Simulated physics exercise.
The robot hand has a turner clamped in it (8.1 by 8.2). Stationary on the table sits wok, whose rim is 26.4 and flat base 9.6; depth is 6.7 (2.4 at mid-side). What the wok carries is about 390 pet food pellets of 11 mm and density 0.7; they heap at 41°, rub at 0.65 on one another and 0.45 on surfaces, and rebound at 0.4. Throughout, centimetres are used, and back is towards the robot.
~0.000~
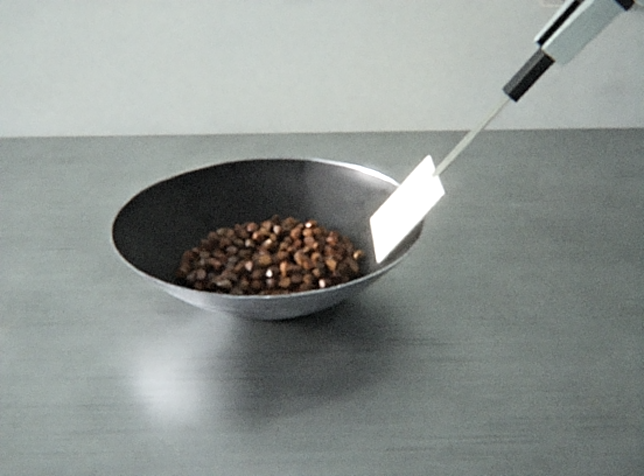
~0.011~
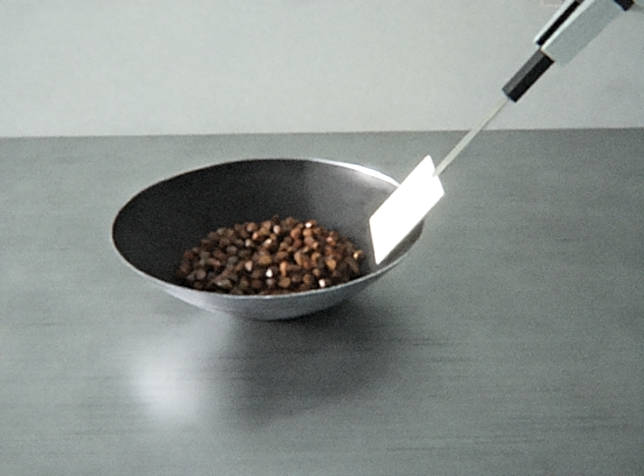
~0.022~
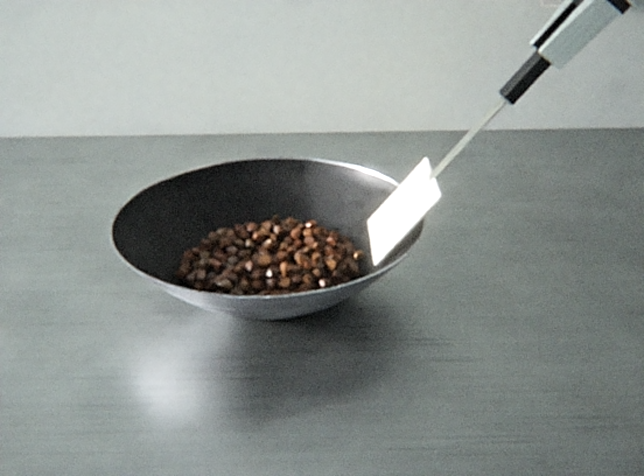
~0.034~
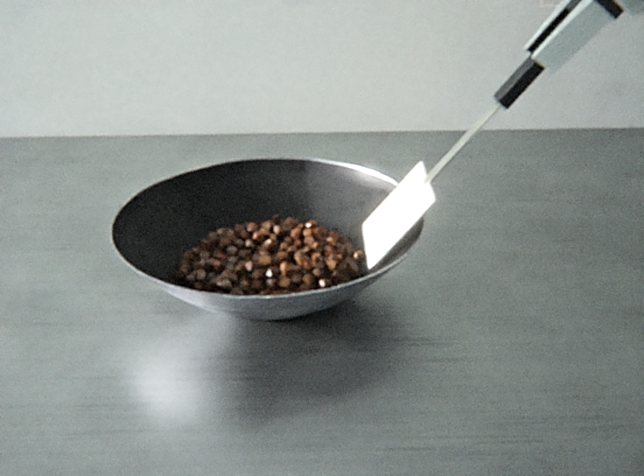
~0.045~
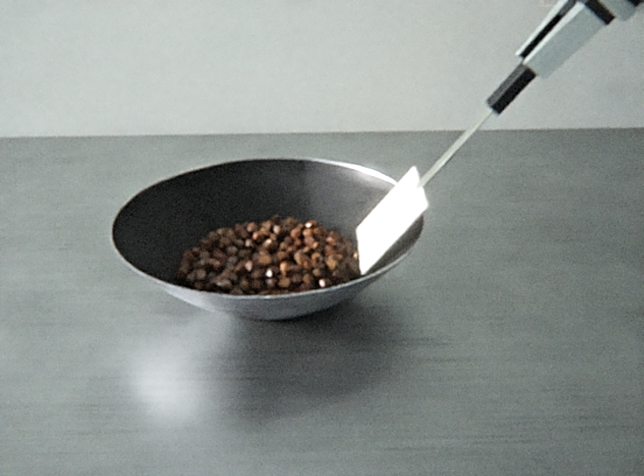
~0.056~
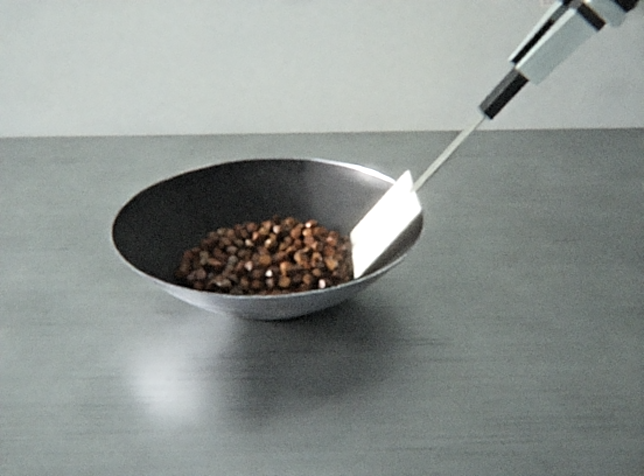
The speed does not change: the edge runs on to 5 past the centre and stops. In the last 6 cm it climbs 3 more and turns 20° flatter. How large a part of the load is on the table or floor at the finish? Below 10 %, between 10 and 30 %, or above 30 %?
Below 10 %.
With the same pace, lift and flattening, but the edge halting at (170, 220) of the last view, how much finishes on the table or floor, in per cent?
About 30 per cent.
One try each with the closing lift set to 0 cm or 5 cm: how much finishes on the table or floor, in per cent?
5 and 0 %.
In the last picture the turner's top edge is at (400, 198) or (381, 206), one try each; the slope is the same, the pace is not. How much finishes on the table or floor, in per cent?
Respectively, some 5 and 15 per cent.
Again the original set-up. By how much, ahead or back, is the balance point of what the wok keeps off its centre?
About 5.5 centimetres ahead.
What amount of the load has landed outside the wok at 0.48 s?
0 %.
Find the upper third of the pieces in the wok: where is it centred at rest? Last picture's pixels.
I'd say around pixel (171, 229).
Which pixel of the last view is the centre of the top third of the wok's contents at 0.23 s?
It is centred close to (178, 237).
After 0.14 s, sloping 51°, highest piece 5 above the table; 391 in the wok.
After 0.23 s, sloping 42°, highest piece 7 above the table; 391 in the wok.
After 0.48 s, sloping 31°, highest piece 8 above the table; 390 in the wok, 1 on the blade or in flight.
After 1.53 s, sloping 31°, highest piece 8 above the table; 390 in the wok, 1 on the table or floor.
At rest, 390 in the wok, 1 on the table or floor. That is 0 % on the table or floor.
